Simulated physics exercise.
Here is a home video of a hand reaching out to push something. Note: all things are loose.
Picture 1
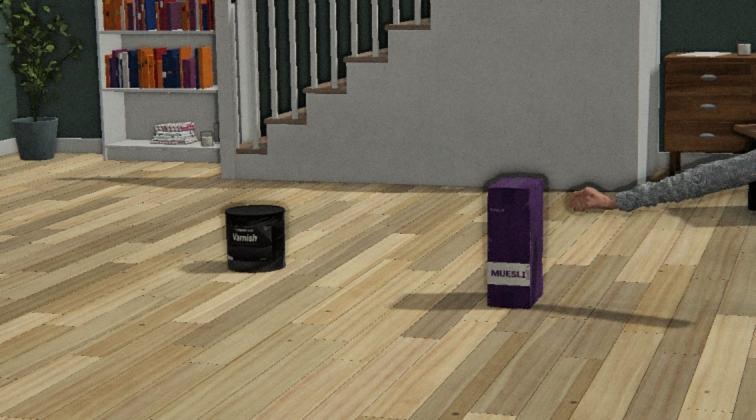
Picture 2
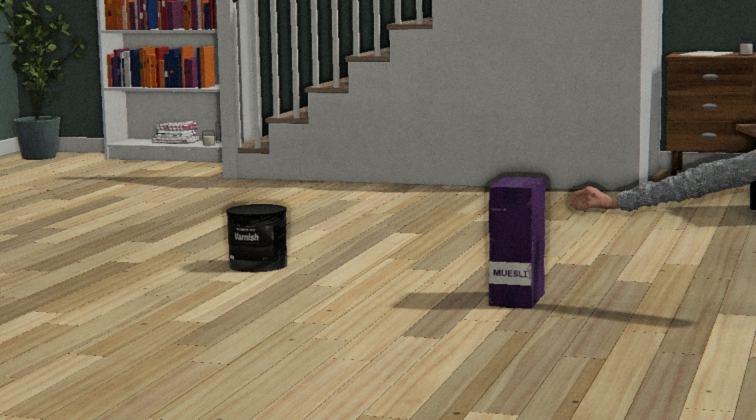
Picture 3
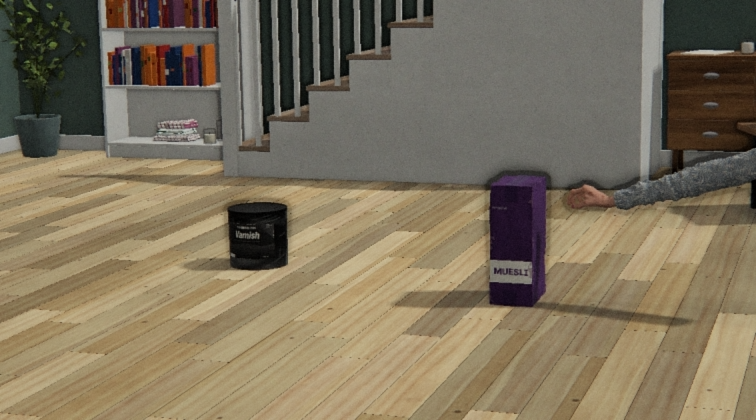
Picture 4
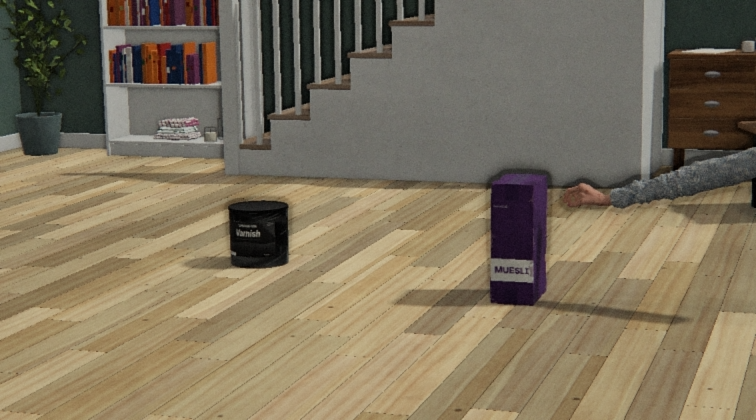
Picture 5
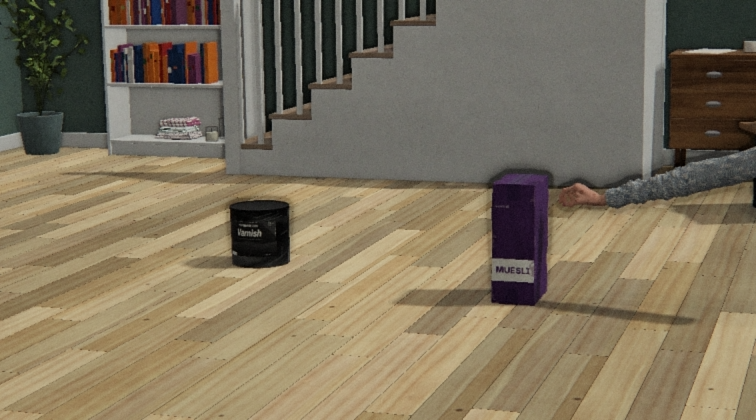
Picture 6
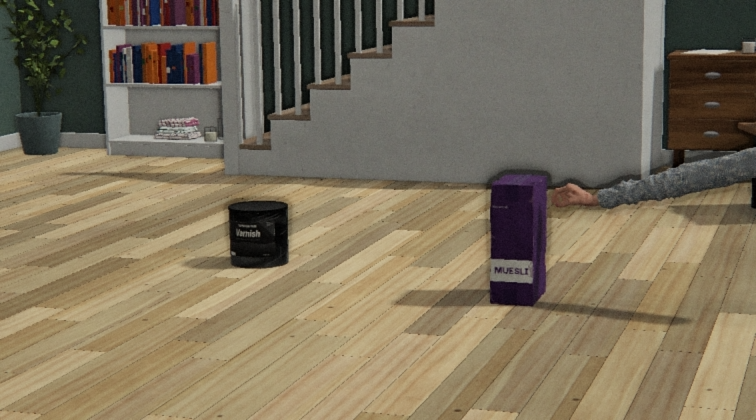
The video shows a black tin of varnish and a tall purple muesli box standing on a wooden floor near a staircase, while an outstretched arm on the right moves its hand slightly left toward the box.
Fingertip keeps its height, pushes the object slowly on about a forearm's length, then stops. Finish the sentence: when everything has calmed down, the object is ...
When everything has calmed down, the object is knocked over.
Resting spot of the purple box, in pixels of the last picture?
End point in the final view: About (438, 272).
Then, 0.40 s later than the last frame, purple box tilted by 10° near (508, 236).
Then, 0.80 s later than the last frame, purple box tilted by 31° near (486, 235).
Then, 1.00 s later than the last frame, purple box tilted by 56° near (461, 244).
Then, 1.10 s later than the last frame, purple box on its side near (443, 264).
When it is over, lying over on the floor, purple box. End places, in pixels of the last picture, purple box near (438, 272).
